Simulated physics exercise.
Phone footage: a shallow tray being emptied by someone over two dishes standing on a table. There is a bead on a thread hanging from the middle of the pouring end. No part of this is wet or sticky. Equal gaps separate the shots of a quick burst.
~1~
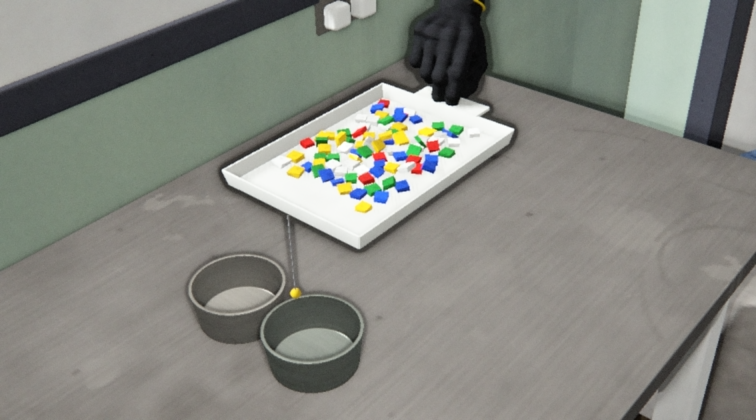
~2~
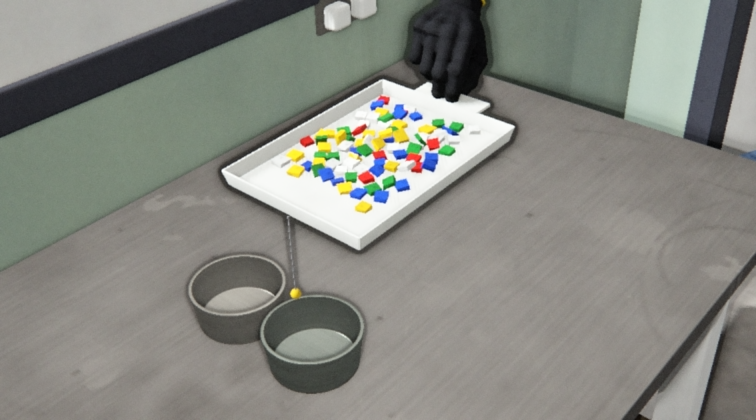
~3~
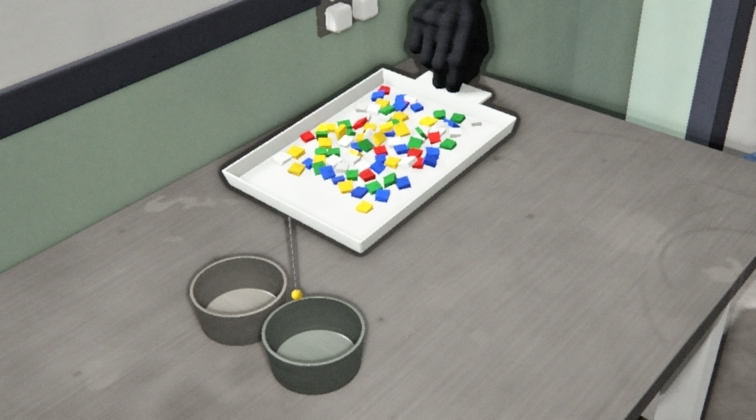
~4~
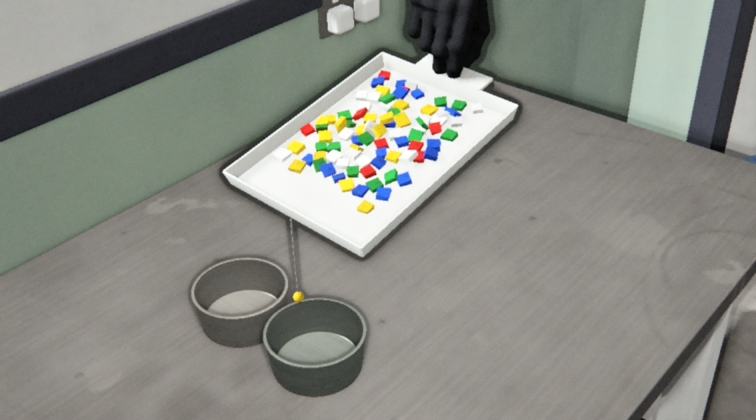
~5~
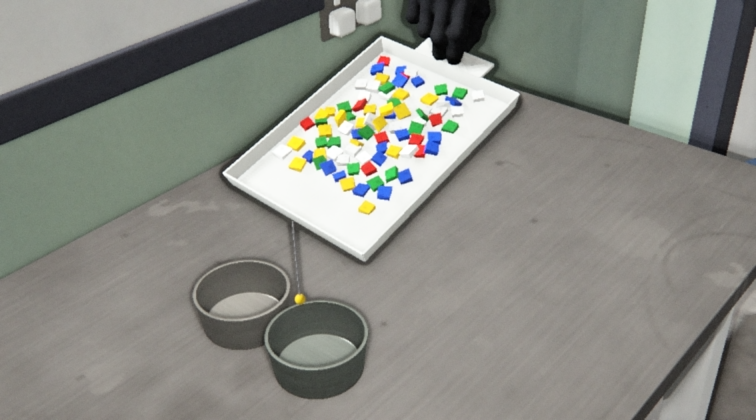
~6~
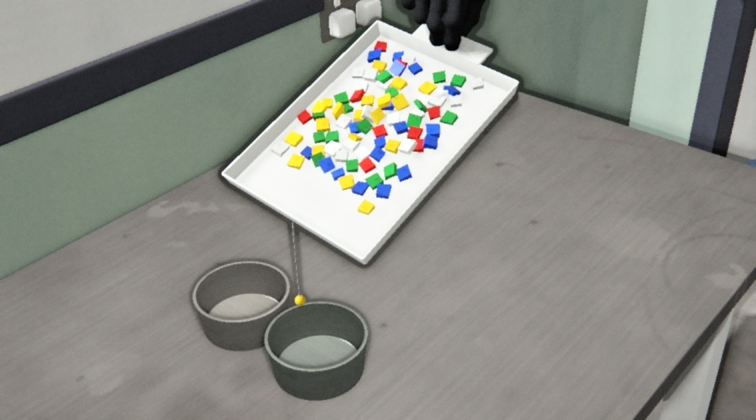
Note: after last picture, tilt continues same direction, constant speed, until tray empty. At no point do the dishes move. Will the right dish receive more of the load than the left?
Yes: The dish to the right will collect more.
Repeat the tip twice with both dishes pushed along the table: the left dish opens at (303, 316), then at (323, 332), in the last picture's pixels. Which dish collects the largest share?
The right-placed dish first, the left-placed dish second.
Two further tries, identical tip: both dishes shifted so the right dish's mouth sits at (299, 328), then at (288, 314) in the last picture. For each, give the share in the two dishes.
Roughly 30 % and then 20 %.
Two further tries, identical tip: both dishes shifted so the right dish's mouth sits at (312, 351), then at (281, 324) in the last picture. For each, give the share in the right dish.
First placement: 70 per cent; second placement: 20 per cent.
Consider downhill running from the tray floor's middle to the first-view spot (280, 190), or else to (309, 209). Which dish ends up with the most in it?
First case: The dish at left. Second case: The dish at right.
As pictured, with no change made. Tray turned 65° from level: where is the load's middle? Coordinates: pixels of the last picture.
Check around (332, 201) in the last picture.
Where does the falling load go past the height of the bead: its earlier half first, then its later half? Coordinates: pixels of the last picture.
Earlier portion about (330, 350); later portion about (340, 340).
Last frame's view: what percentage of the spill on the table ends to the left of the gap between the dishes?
Close to 20 %.
Shortly afterwards, tray tipped steeply; all but a few on the tray; only a few in the air.
Next, tray tipped past a quarter turn; near a third on the tray; near a quarter in the right dish; near a quarter outside both; near a quarter in the air.
Some moments later, tray tipped past a quarter turn; near half in the right dish; near half outside both.
In the end, tray tipped past a quarter turn; near half in the right dish; none at all in the left dish; near half outside both.
